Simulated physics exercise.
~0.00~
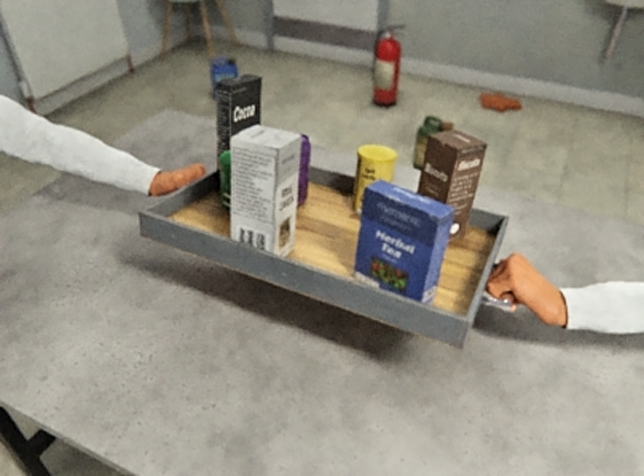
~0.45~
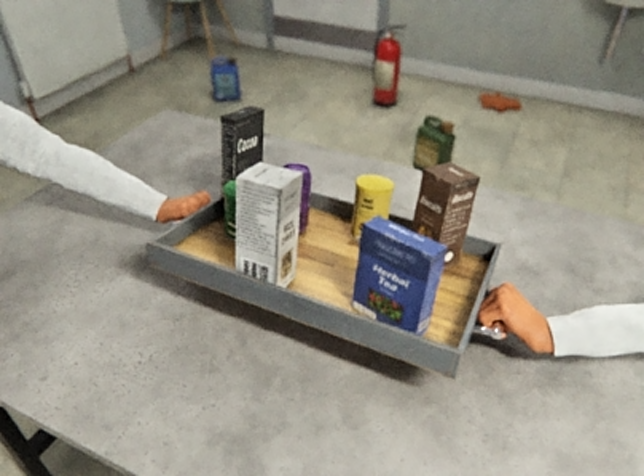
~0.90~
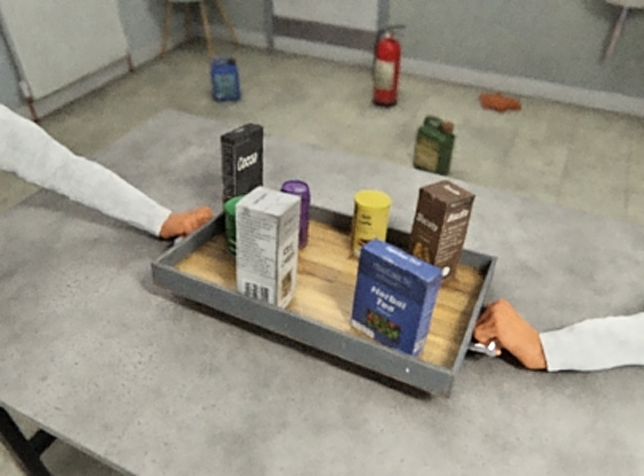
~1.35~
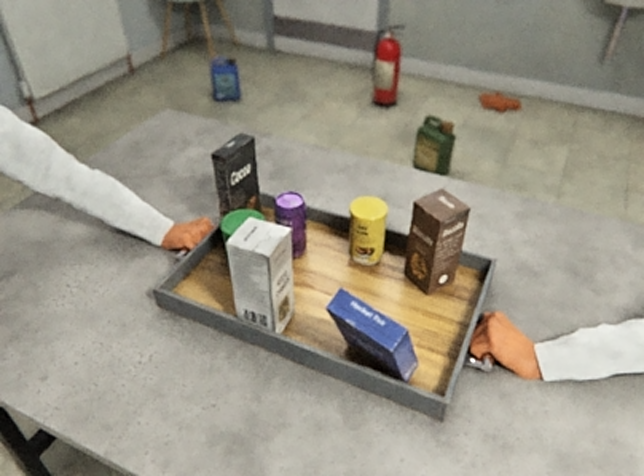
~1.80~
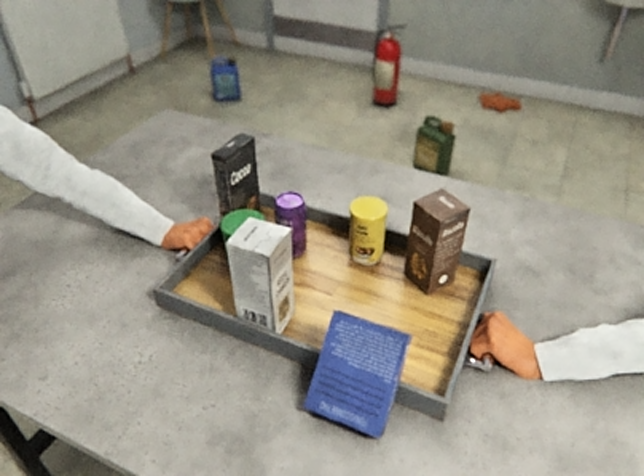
Two hands lowered a wooden tray of cartons and cans onto a grey table, and as it settled flat, the blue herbal tea box toppled over the front rim, ending upside down against the edge while everything else stayed standing.
